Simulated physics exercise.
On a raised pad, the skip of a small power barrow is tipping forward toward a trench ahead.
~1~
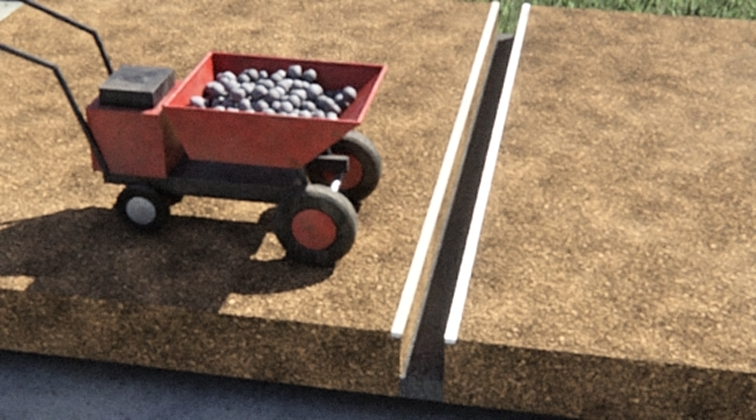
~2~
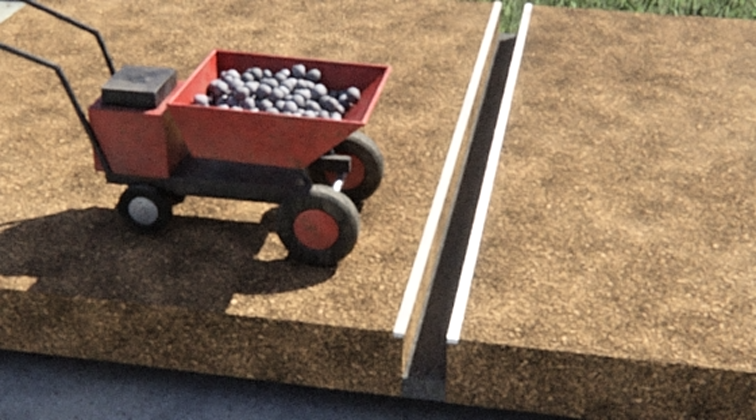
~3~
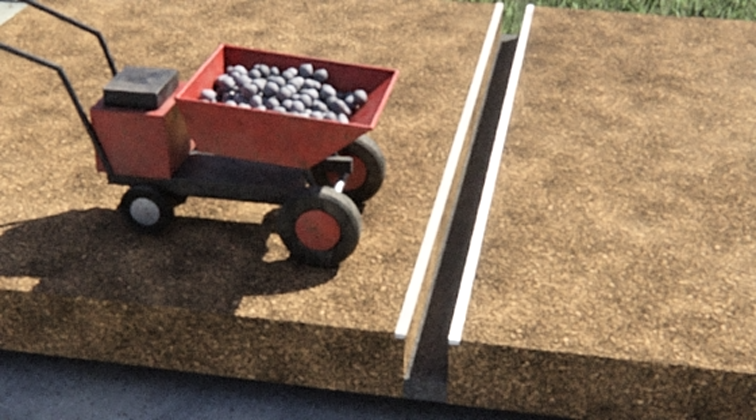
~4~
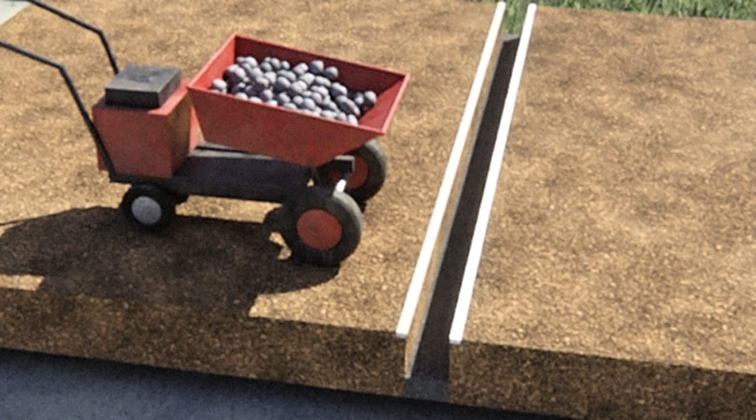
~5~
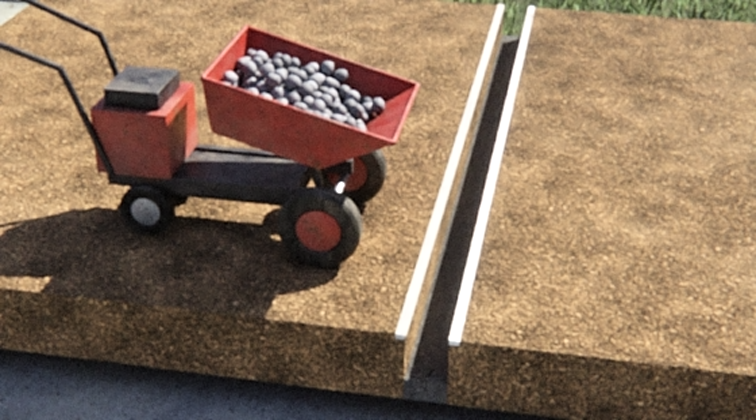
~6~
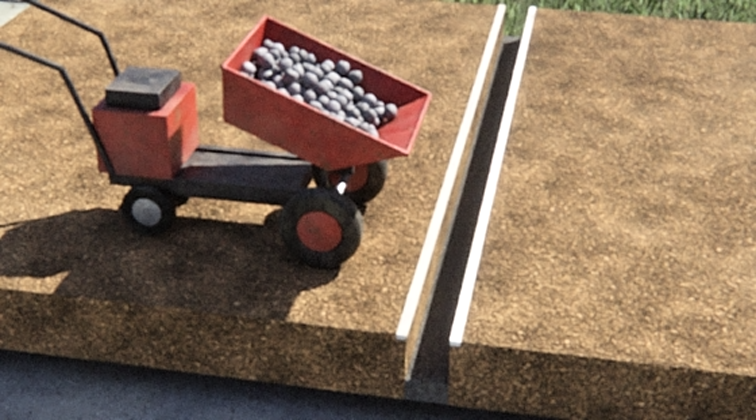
The clip opens on a small red power barrow standing on a raised brown pad, its level skip full of round grey cobbles, left of a narrow trench edged in white. The skip begins tipping forward slightly, then its rear rises until it slants clearly toward the trench, cobbles still inside.
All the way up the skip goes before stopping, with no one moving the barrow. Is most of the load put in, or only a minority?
Ends mostly outside.
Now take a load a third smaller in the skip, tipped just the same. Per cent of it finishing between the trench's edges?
30 in a hundred, roughly.
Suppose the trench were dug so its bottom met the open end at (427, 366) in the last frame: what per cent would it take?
About 30 per cent.
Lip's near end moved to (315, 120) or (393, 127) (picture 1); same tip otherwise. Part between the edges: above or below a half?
First: The bulk of it. Second: A minority of it.
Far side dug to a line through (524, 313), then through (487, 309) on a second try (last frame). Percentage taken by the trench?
The first gives 100 %, the second 70 %.
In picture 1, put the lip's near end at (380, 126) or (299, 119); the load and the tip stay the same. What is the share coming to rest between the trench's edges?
The first stopping place yields 0 % and the other yields 60 %.
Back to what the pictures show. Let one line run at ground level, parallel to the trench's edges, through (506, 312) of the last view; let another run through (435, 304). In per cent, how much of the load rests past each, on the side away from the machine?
The first comes to 40 per cent, the second to 80 per cent.
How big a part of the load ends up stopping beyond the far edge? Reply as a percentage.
It works out to roughly 65 percent.
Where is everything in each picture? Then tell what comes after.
Lip of the skip at (358, 124), level; top of the load at (260, 93), round cobbles; first edge of the trench at (407, 298); far edge at (458, 304), the trench under half as wide as the skip, and about as deep as wide, in the first picture.
Lip of the skip at (362, 125), tipped barely; top of the load at (264, 92), in the second picture.
Lip of the skip at (371, 129), tipped barely; top of the load at (256, 87), in the third picture.
Lip of the skip at (382, 134), tipped a little; top of the load at (251, 89), in the fourth picture.
Lip of the skip at (393, 143), tipped clearly; top of the load at (262, 84), in the fifth picture.
Lip of the skip at (406, 155), tipped clearly; top of the load at (277, 77); first edge of the trench at (412, 301); far edge at (463, 306), in the sixth picture.
Soon, skip tipped steeply; all in the skip.
A while on, skip tipped right over; about half in the skip; a small part in or heaped over the trench; about a third beyond it; a stray few falling.
Towards the end, skip tipped right over; a small part in the skip; about a quarter in or heaped over the trench; about two thirds beyond it.
Finally, skip tipped right over; a small part in the skip; about a quarter in or heaped over the trench; about two thirds beyond it.
